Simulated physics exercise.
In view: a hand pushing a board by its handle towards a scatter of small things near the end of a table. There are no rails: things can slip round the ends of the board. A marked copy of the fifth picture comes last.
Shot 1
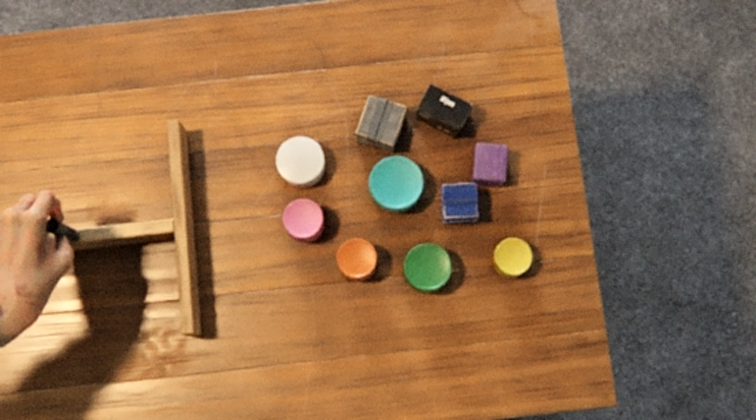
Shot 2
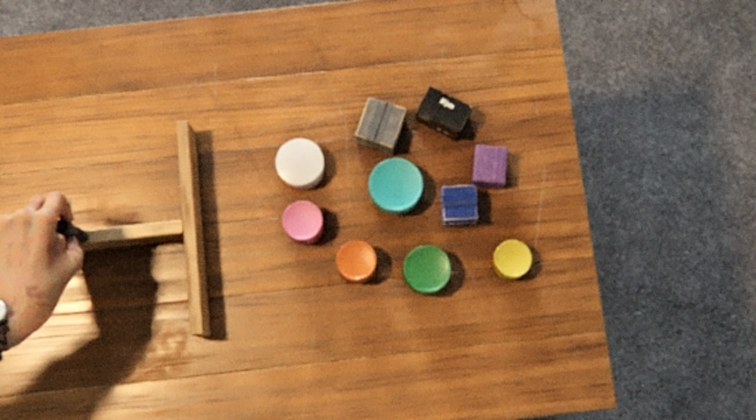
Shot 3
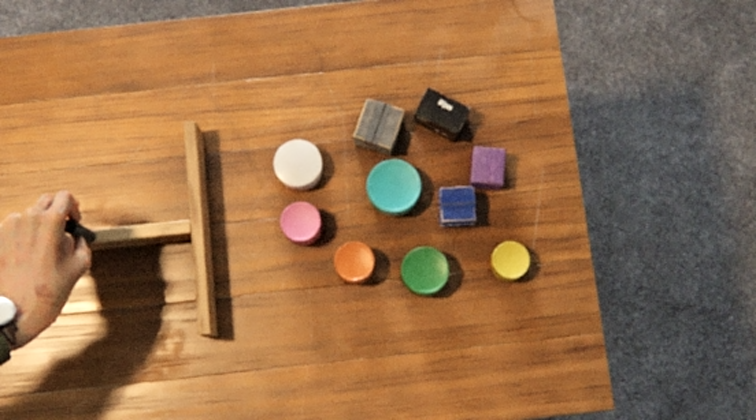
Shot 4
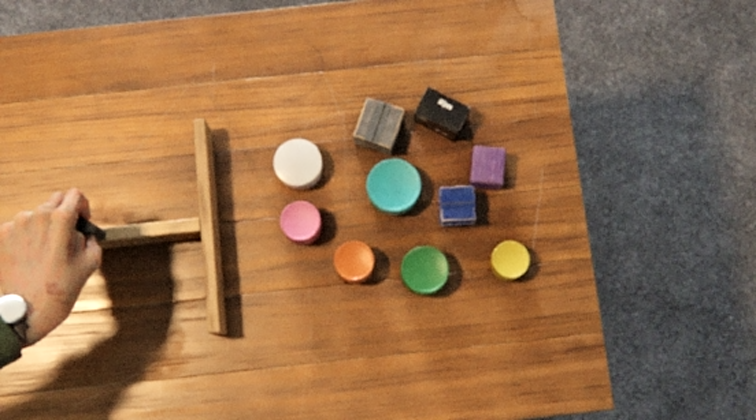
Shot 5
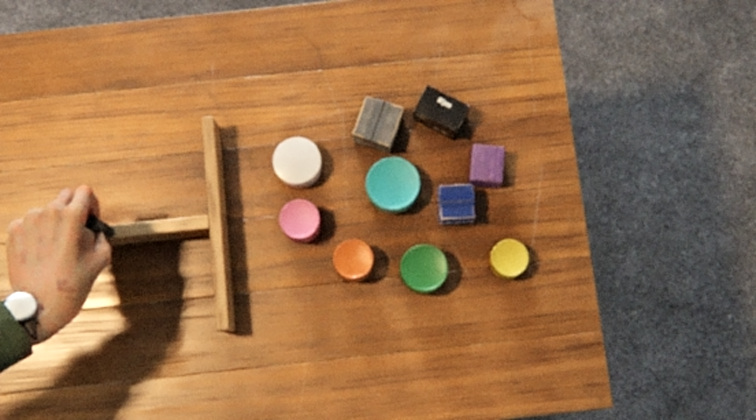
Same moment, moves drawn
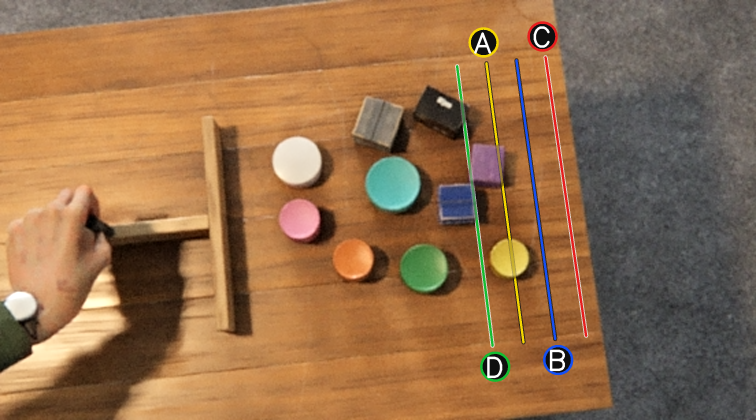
On a wooden table above grey carpet, a hand holds the handle of a T-shaped wooden board, left of a scatter of colourful round pieces and small blocks. The hand slides the board slowly to the right, narrowing the gap to the white and pink pieces, while the scattered objects stay in place.
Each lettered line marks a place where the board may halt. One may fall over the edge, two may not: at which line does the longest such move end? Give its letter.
Up to line A.
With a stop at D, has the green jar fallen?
No.
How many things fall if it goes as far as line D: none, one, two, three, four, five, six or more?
The count is none.
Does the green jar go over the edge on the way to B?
No.
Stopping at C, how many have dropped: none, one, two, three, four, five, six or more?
By then, six or more.
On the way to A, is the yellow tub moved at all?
Yes.
On the marked copy, A at (504, 199); B at (535, 196); C at (565, 193); D at (474, 202).
Following A. Soon after the start, board (319, 210); white pot (346, 159); pink jar (347, 217).
Later, board (424, 199); purple block (525, 159); black box (478, 105).
In the end, board (504, 191); purple block over the edge; black box (551, 87); one fallen.
As for the rest, B drops five; C drops nine; D is within the limit but short.
